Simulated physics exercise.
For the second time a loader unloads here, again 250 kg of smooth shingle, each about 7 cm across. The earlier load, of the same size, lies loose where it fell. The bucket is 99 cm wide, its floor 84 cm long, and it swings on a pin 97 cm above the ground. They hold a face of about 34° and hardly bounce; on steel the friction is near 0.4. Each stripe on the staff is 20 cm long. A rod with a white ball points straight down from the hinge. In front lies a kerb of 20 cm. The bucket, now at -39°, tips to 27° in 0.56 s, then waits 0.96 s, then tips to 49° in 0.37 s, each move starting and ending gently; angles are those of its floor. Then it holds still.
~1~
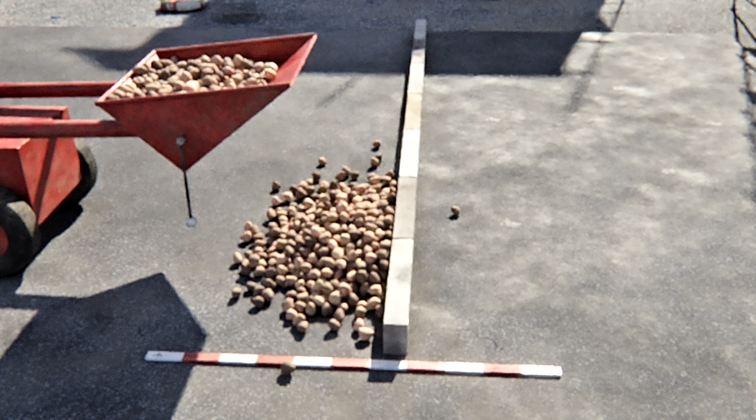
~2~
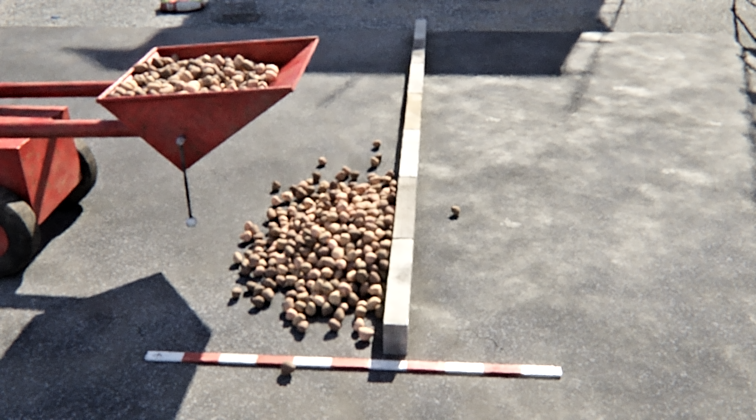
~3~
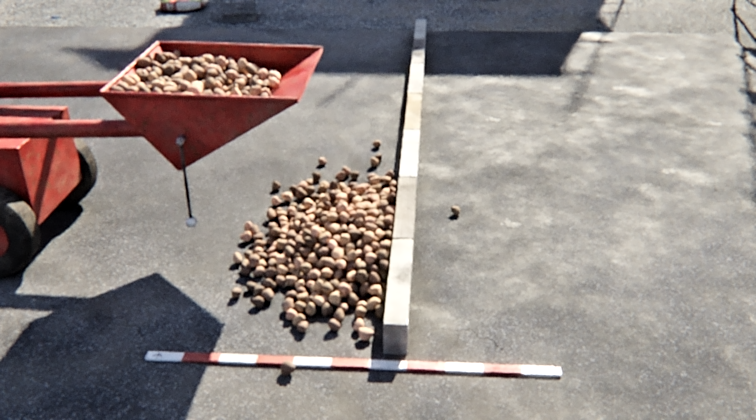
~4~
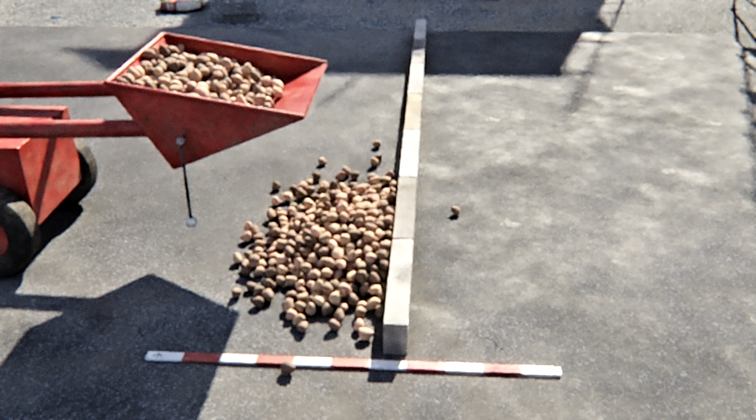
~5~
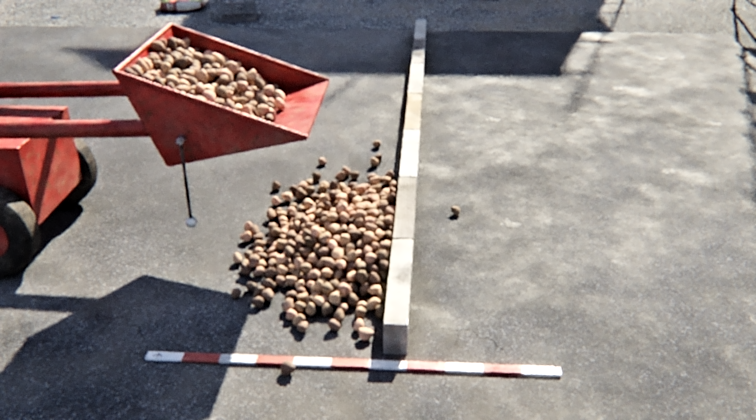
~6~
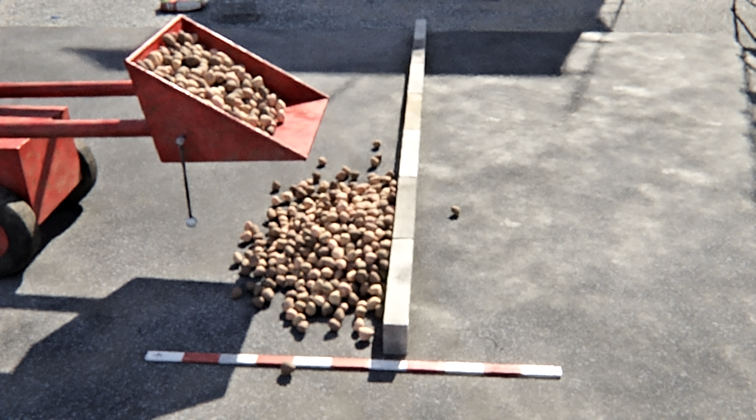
At first, a red loader bucket full of brown, rounded stones hangs at the left, above a loose heap of similar stones lying against a pale kerb. The bucket then slowly swings forward on its hinge, its back rising and its right-hand lip sinking, while the heap stays still.
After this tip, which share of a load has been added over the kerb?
Close to 7 parts in a hundred.
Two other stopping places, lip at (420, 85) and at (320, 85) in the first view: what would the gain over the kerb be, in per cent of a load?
First some 100, then 25 per cent.
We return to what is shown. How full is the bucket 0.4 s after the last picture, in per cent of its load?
Roughly 100 per cent is still inside.
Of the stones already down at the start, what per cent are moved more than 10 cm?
About 5 per cent.
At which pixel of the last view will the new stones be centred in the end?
Near (354, 220).
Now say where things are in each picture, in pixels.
In the first frame, lip at (290, 85), floor tilted -39°, highest stones at (216, 65). The earlier load is highest near (356, 219), 21 cm above ground level, 100 % on this side of the kerb.
In the second frame, the bucket is at -37°, its lip at (293, 89); the top of the load is at (205, 67).
In the third frame, lip at (298, 101), floor tilted -31°, highest stones at (174, 64).
In the fourth frame, lip at (304, 118), floor tilted -23°, highest stones at (162, 58).
In the fifth frame, lip at (307, 138), floor tilted -13°, highest stones at (167, 50).
In the sixth frame, the bucket is at -2°, its lip at (306, 159); the top of the load is at (176, 43).
Then, 0.1 s after the last picture the floor is at 17°; in per cent of one load, 100 in the bucket, 100 on this side of the kerb; the foremost stones are at (397, 240).
Then, 0.4 s after the last picture the floor is at 27°; in per cent of one load, 99 in the bucket, 101 on this side of the kerb; the foremost stones are at (397, 240).
Then, 2.0 s after the last picture the floor is at 49°; in per cent of one load, 0 in the bucket, 193 on this side of the kerb, 7 over the kerb; the foremost stones are at (582, 244).
Then, 4.5 s after the last picture the floor is at 49°; in per cent of one load, 0 in the bucket, 193 on this side of the kerb, 7 over the kerb; the foremost stones are at (583, 244). Net gain over the kerb, 7.
